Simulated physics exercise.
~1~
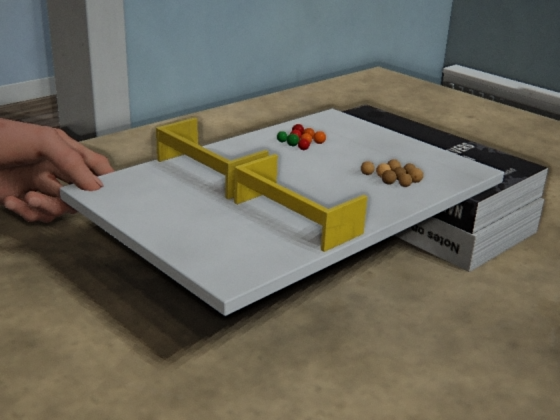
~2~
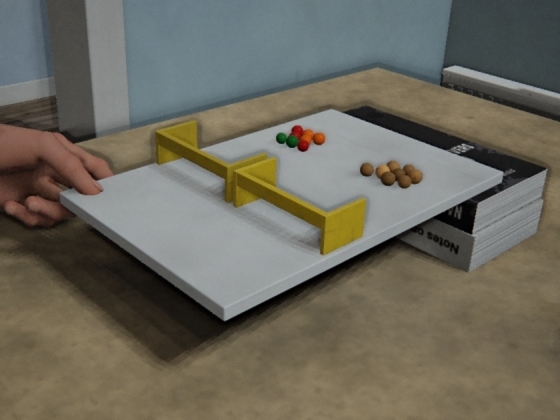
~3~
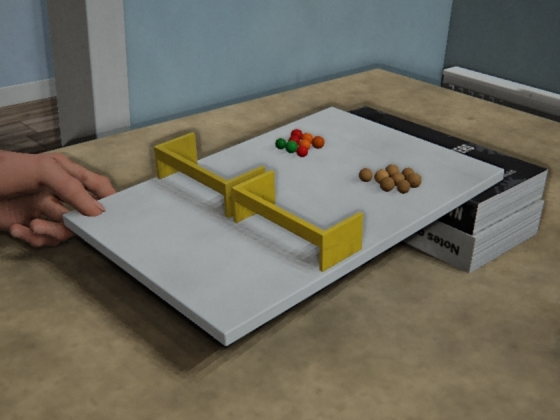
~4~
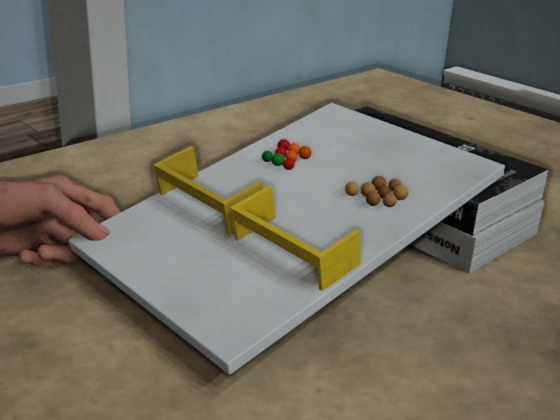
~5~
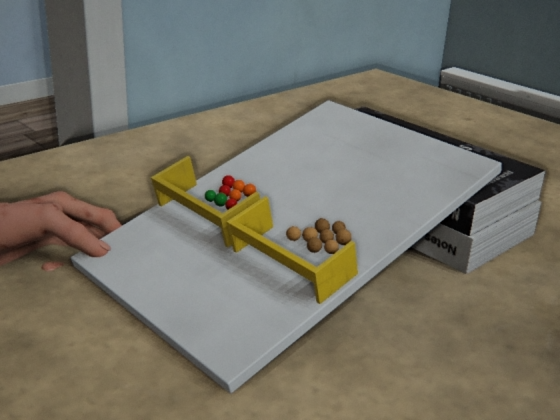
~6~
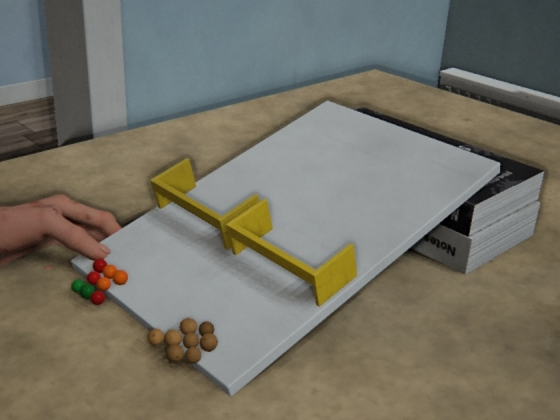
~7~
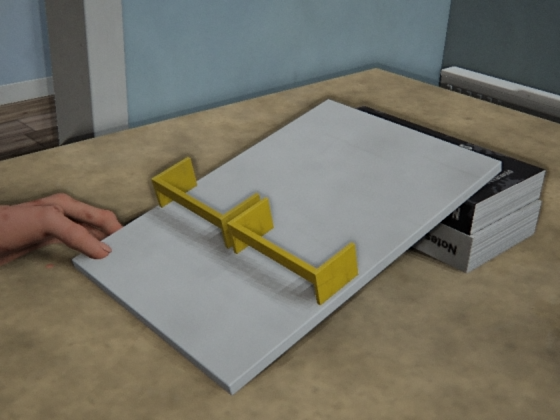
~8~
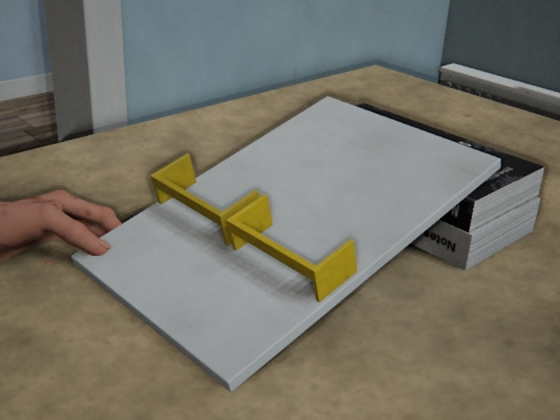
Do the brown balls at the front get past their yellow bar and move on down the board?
Yes, the brown balls all pass beneath their bar and go on down the board. The colourful balls at the back pass beneath theirs too.
